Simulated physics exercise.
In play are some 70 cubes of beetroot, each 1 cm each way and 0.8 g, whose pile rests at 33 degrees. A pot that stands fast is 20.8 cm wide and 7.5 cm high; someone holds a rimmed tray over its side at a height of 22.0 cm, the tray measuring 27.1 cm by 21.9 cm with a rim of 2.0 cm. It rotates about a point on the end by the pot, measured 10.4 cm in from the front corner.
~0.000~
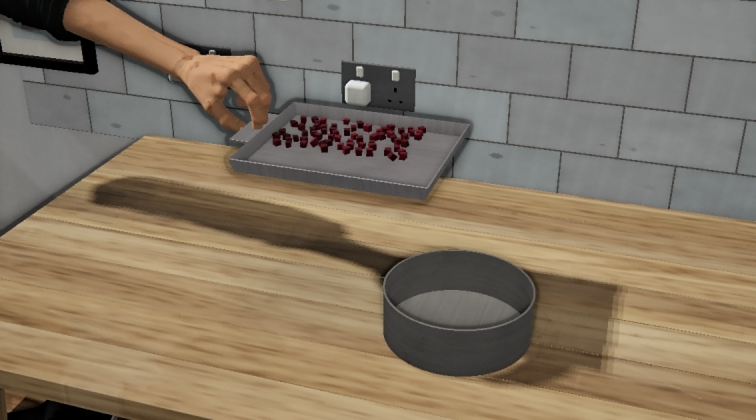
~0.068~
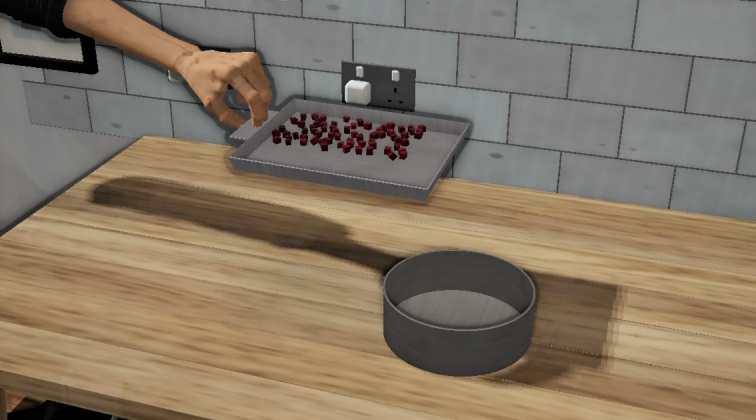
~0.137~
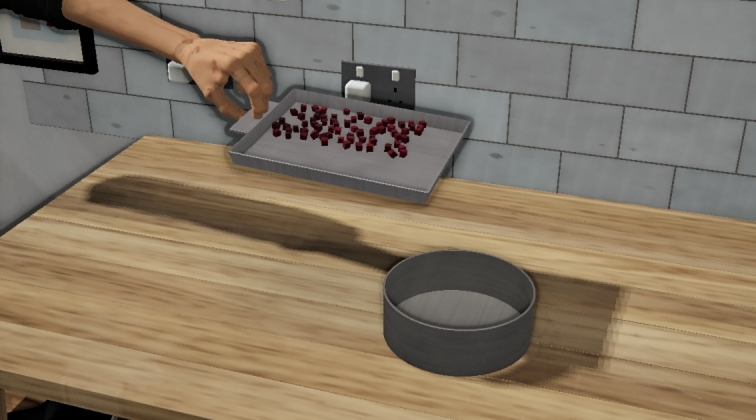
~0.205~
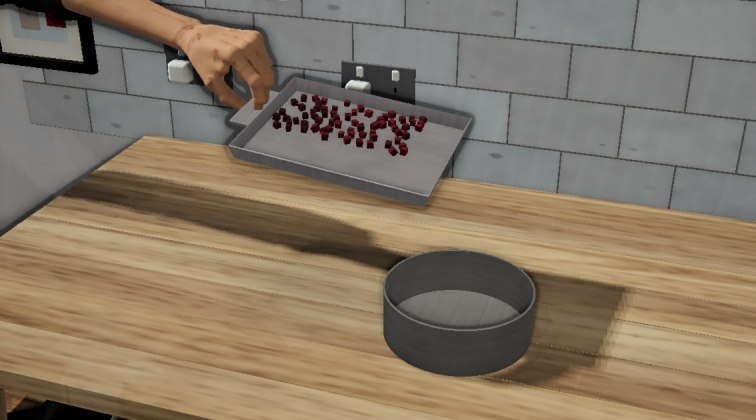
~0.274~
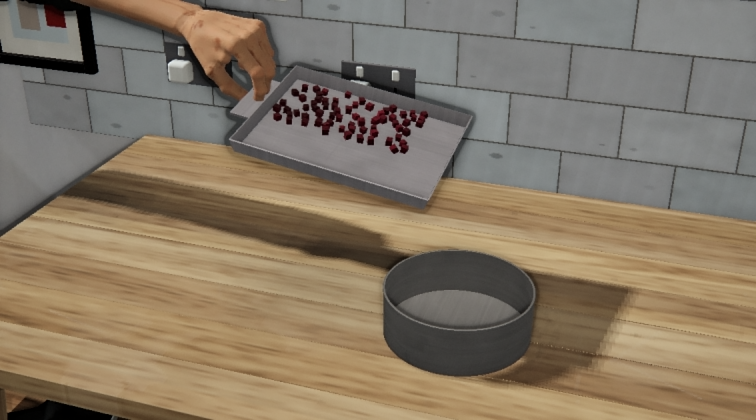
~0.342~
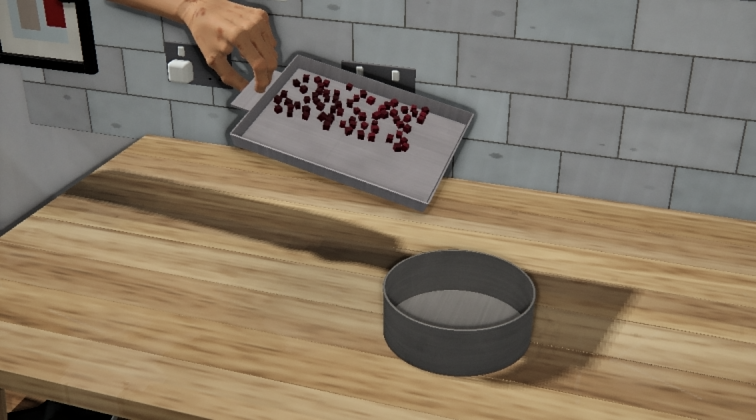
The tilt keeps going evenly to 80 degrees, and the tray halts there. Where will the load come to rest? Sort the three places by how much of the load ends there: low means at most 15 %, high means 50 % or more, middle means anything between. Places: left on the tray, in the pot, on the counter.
Tray - middle, pot - high, counter - low.
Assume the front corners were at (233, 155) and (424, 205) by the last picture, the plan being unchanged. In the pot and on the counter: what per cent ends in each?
Pot 35; counter 20.
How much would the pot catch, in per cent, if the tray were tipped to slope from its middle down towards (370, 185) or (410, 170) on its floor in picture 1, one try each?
Roughly 50 per cent on the first try and 50 per cent on the second.
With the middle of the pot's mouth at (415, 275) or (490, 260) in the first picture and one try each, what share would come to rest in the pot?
Around 35 per cent, then around 0 per cent.
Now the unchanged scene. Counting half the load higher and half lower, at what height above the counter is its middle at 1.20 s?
Roughly 14 cm.
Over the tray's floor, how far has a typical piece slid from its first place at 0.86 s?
Roughly 10 cm.
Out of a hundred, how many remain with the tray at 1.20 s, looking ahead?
Close to 50 in a hundred.
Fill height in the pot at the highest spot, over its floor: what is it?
Measured height: Approx. 1.5 cm.
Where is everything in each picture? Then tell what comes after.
The first picture shows tray tilt 0 degrees, front corners at (234, 158) and (425, 186); middle of the pieces at (354, 136); pot at (459, 287).
The second picture shows tray tilt 1 degrees, front corners at (234, 156) and (425, 187); middle of the pieces at (354, 135).
The third picture shows tray tilt 5 degrees, front corners at (234, 151) and (425, 190), lowest corner right front; middle of the pieces at (355, 129).
The fourth picture shows tray tilt 8 degrees, front corners at (234, 144) and (425, 193), lowest corner right front; middle of the pieces at (355, 123).
The fifth picture shows tray tilt 13 degrees, front corners at (235, 139) and (426, 197), lowest corner right front; middle of the pieces at (356, 117).
The sixth picture shows tray tilt 17 degrees, front corners at (235, 133) and (426, 200), lowest corner right front; middle of the pieces at (357, 111); pot at (459, 287). Its pace works out near 60 degrees a second.
After 0.86 s, tilt 47 degrees; the tray holds 100 %, the pot 0 %.
Then, at 1.20 s, tilt 67 degrees; the tray holds 50 %, the pot 45 %.
After 1.64 s, tilt 80 degrees; the tray holds 40 %, the pot 55 %.
By 2.8 s all is still; tray 35 %, pot 60 %, counter 5 %.
